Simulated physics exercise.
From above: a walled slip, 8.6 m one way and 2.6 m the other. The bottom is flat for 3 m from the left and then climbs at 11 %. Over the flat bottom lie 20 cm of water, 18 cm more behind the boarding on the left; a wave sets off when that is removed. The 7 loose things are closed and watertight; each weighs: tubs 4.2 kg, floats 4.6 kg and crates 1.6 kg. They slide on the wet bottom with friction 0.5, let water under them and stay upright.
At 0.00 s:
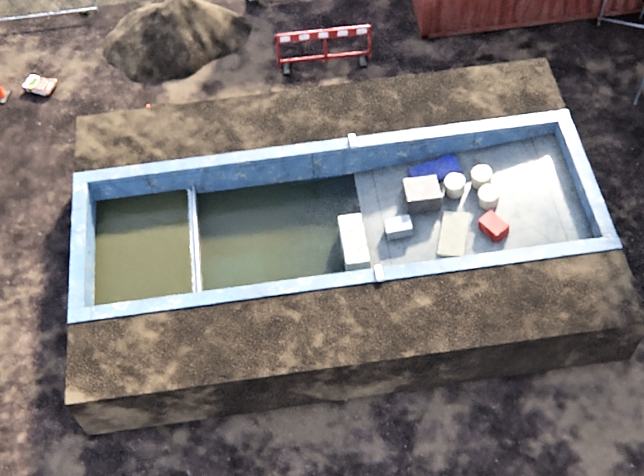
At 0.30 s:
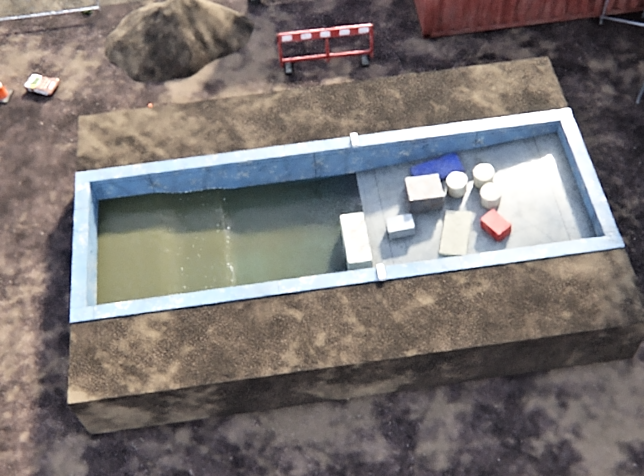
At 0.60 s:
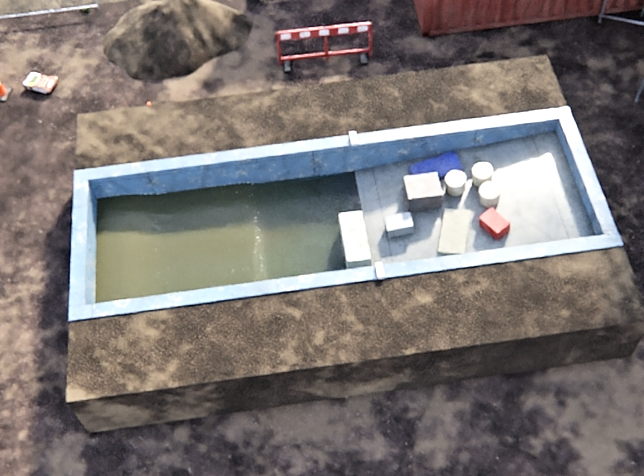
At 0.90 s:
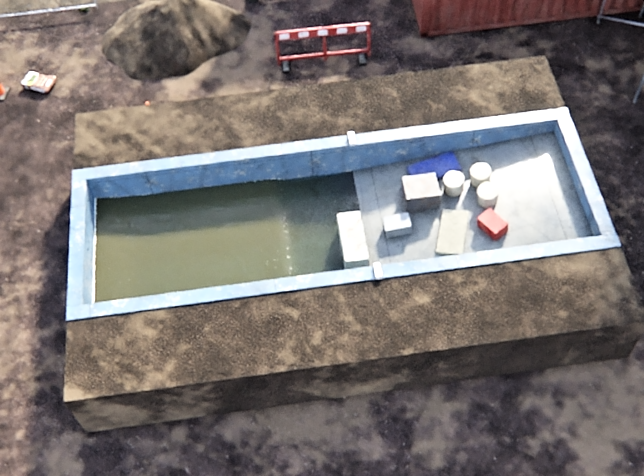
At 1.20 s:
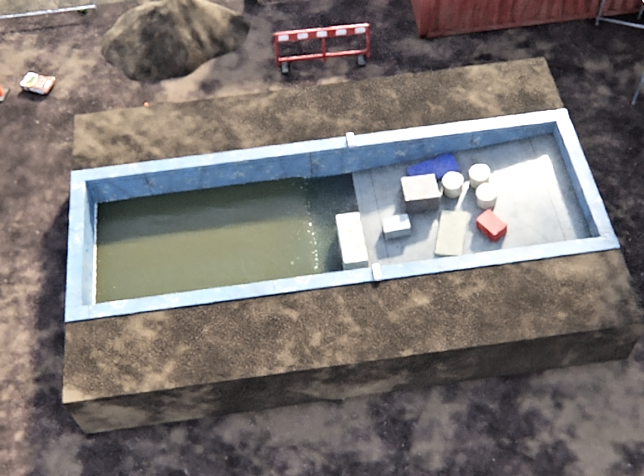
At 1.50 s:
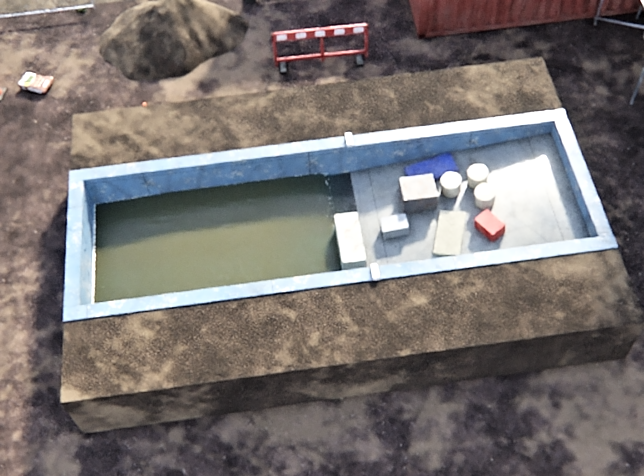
On a patch of bare, muddy ground seen from above at an angle, a long pale-blue-walled basin sits in a brown earthen block, near a dirt mound and a red-and-white barrier. Murky green water fills its left part, split by a thin upright divider, while white blocks and drums, a blue piece and a red crate rest on the grey floor at right. The divider disappears and a low ripple travels rightward across the water, while the objects stay put and the view barely shifts.
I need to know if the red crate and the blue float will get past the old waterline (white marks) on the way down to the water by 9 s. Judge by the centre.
Red crate stays short; blue float crosses.
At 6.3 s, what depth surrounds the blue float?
Roughly 5 cm.
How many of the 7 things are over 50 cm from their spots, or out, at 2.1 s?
0 of them.
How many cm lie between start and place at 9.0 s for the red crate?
About 0 cm.
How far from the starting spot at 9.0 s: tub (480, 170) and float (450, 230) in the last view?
In that order: 0 cm, 140 cm.
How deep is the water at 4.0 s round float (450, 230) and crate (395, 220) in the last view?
About 2 and 9 cm.
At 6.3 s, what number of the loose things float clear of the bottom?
I count 2.
After 2.1 s the red crate is near (491, 222), 0.0 m from its start, aground; the blue float is near (432, 169), 0.0 m from its start, aground; 0 of 7 are over the mark; 0 afloat.
After 4.0 s the red crate is near (491, 222), 0.0 m from its start, aground; the blue float is near (432, 167), 0.0 m from its start, afloat; 0 of 7 are over the mark; 2 afloat.
After 6.3 s the red crate is near (491, 222), 0.0 m from its start, aground; the blue float is near (331, 191), 1.9 m from its start, afloat; 2 of 7 are over the mark; 2 afloat.
After 9.0 s the red crate is near (491, 222), 0.0 m from its start, aground; the blue float is near (252, 213), 3.4 m from its start, afloat; 2 of 7 are over the mark; 3 afloat.
